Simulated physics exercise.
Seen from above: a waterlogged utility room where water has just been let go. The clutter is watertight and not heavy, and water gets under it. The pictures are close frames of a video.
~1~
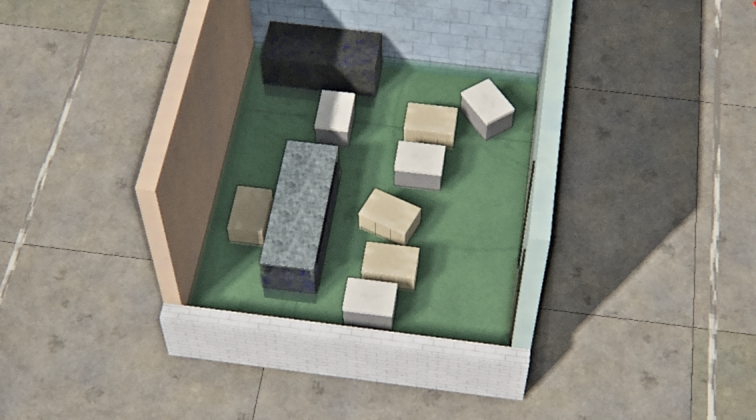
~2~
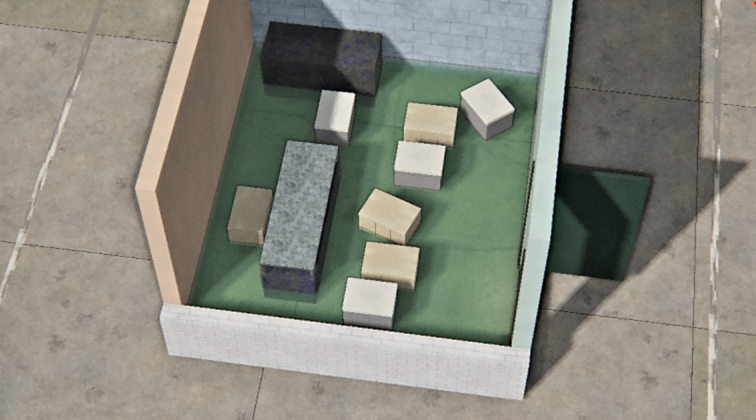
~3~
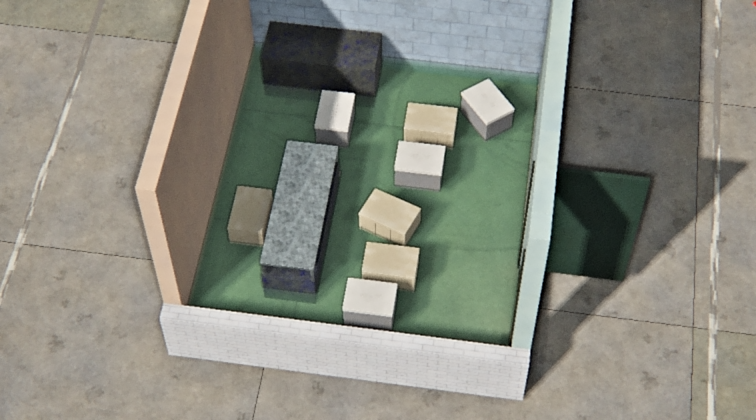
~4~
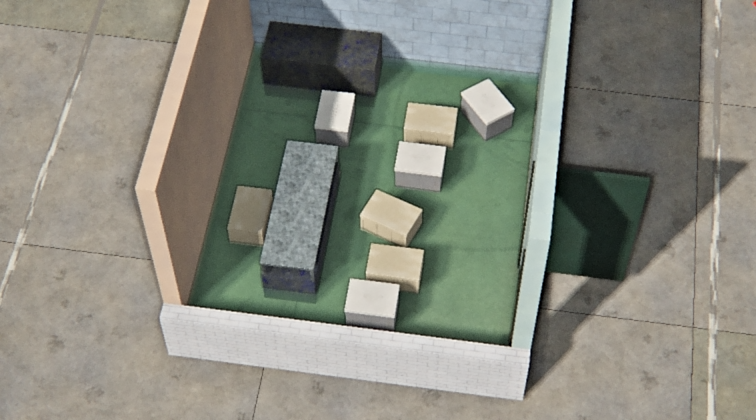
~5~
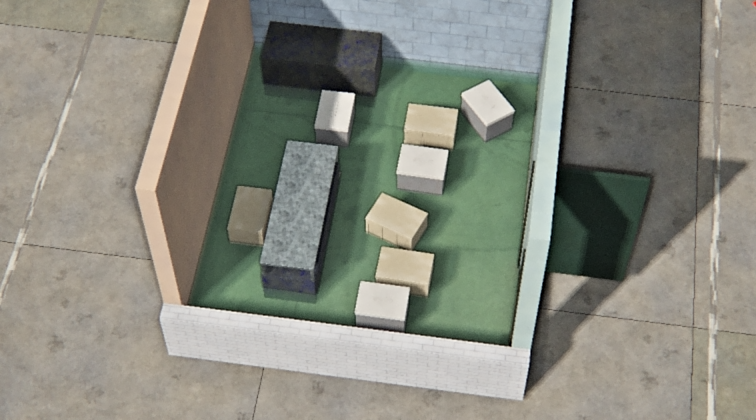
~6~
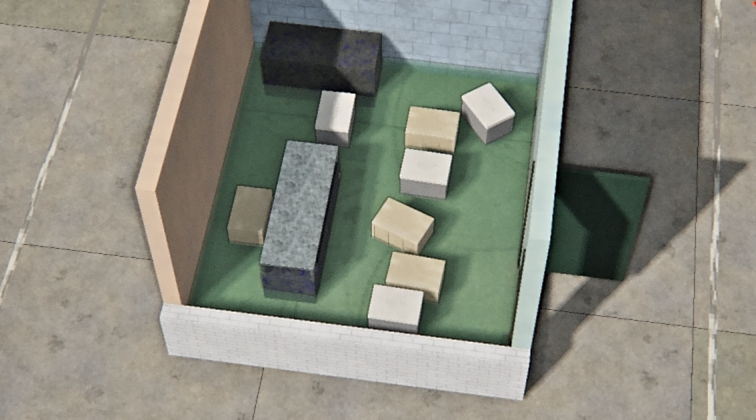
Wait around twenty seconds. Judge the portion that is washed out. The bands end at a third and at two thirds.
It is at least two thirds.
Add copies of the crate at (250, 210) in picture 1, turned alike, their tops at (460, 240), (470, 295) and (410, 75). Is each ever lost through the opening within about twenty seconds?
One after the other: Carried outside, carried outside, still in.
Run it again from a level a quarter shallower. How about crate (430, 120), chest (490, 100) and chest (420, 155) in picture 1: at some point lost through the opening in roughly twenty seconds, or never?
In that order: Through, carried outside, yes.
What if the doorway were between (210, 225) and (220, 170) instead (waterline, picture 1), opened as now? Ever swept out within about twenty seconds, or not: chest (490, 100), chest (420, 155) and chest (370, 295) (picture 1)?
As listed: Kept in, gone, gone.
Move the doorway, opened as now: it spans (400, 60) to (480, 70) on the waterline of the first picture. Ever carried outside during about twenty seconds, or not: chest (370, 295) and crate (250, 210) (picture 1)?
In turn: Still in, still in.
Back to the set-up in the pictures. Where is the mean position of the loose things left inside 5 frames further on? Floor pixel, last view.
Roughly at (414, 233).
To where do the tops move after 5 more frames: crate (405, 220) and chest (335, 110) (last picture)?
Around (427, 251) and (364, 127).
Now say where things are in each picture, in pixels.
A crate at (391, 260), afloat; a chest at (370, 296) floats; 0 of 8 have shifted, in the first frame.
A crate at (391, 260), afloat; a chest at (370, 296), afloat; 0 of 8 have shifted, in the second frame.
A crate at (391, 260), afloat; a chest at (370, 296), afloat; 0 of 8 have shifted, in the third frame.
A crate at (395, 261) floats, close to its start; a chest at (372, 297), afloat; 1 of 8 have shifted, in the fourth frame.
A crate at (405, 265), afloat, close to its start; a chest at (383, 300) floats, close to its start; 4 of 8 have shifted, in the fifth frame.
A crate at (416, 271) floats, a stride from its start; a chest at (396, 304), afloat, close to its start; 6 of 8 have shifted, in the sixth frame.
A moment on, 0 of 8 are out; 8 afloat.
Next, 4 of 8 are out; 4 afloat.
Later, 6 of 8 are out; 2 afloat.
In the end, 6 of 8 are out; 2 afloat.
